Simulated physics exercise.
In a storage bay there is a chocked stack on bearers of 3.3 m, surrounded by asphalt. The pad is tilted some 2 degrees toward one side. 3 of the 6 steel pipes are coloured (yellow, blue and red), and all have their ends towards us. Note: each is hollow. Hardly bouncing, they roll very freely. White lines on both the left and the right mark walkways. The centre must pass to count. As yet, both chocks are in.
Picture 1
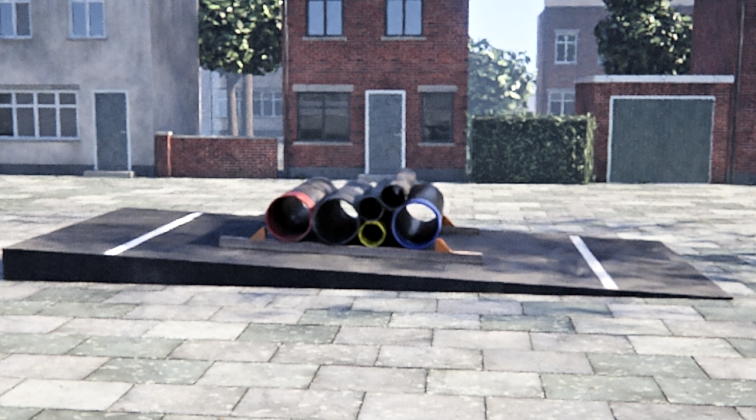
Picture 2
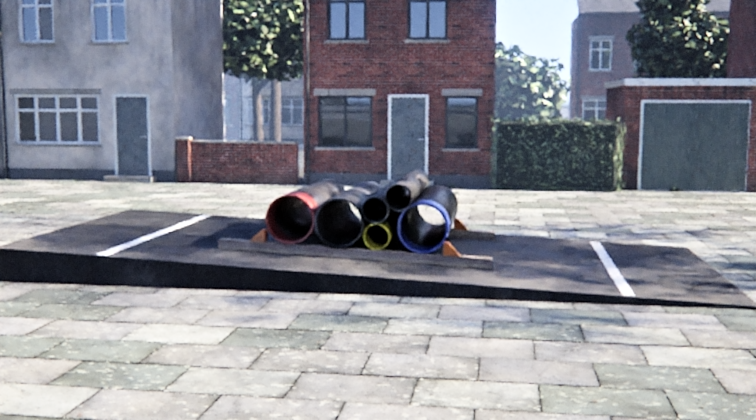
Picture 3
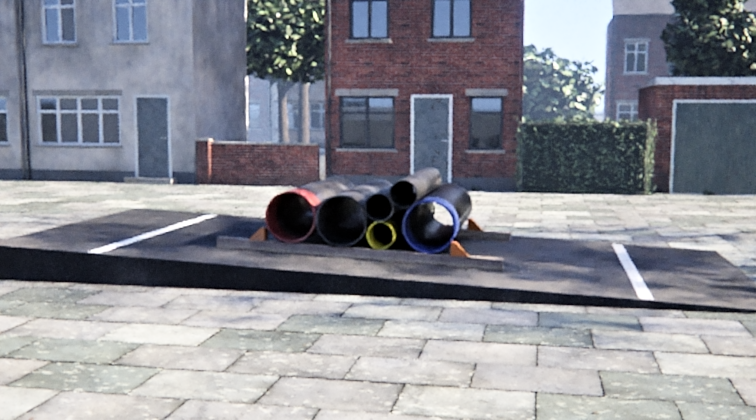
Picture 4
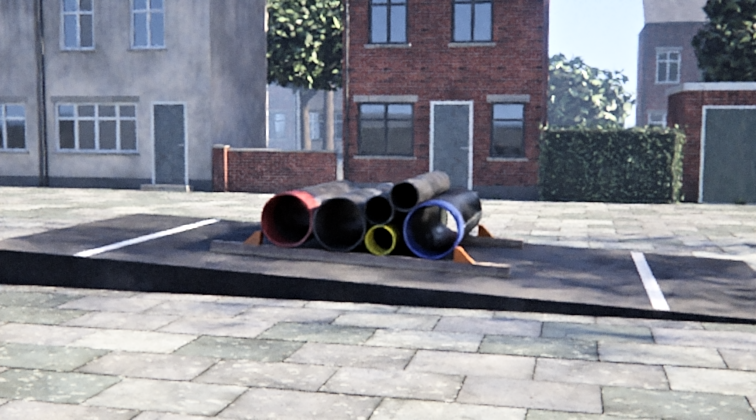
Stacked dark pipes with red, yellow and blue ends stay still as the view shifts left.
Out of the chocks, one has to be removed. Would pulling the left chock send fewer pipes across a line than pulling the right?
The chock on the left side is the one to take.
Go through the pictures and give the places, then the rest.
Yellow (372, 235), blue (416, 226), red (289, 218); the pad slopes 2° down to the right; 4 of the 6 form the bottom row; at rest, in the first frame.
Yellow (376, 237), blue (422, 229), red (290, 220); at rest, in the second frame.
Yellow (380, 236), blue (428, 227), red (290, 217); both chocks in; lines at (136, 242) and (600, 272); all still, in the third frame.
Yellow (380, 241), blue (431, 231), red (286, 220); all still, in the fourth frame.
Chock on the left freed, after 0.9 s, yellow is on the bearers, 140 cm from the bearers' right end; blue is on the bearers, 85 cm from the bearers' right end; red is on the bearers, 90 cm from the bearers' left end; 0 of 6 have crossed.
Chock on the left freed, at the end, yellow is on the bearers, 140 cm from the bearers' right end; blue is on the bearers, 85 cm from the bearers' right end; red is on the bearers, 90 cm from the bearers' left end; 0 of 6 have crossed.
Chock on the right freed, after 3.8 s, yellow is on the bearers, 90 cm from the bearers' right end, rolling right; blue is off the bearers, 5 cm short of the right line, rolling right; red is on the bearers, 140 cm from the bearers' left end, rolling right; 0 of 6 have crossed.
Chock on the right freed, at the end, yellow is past the right line; blue is past the right line; red is past the right line; 6 of 6 have crossed.
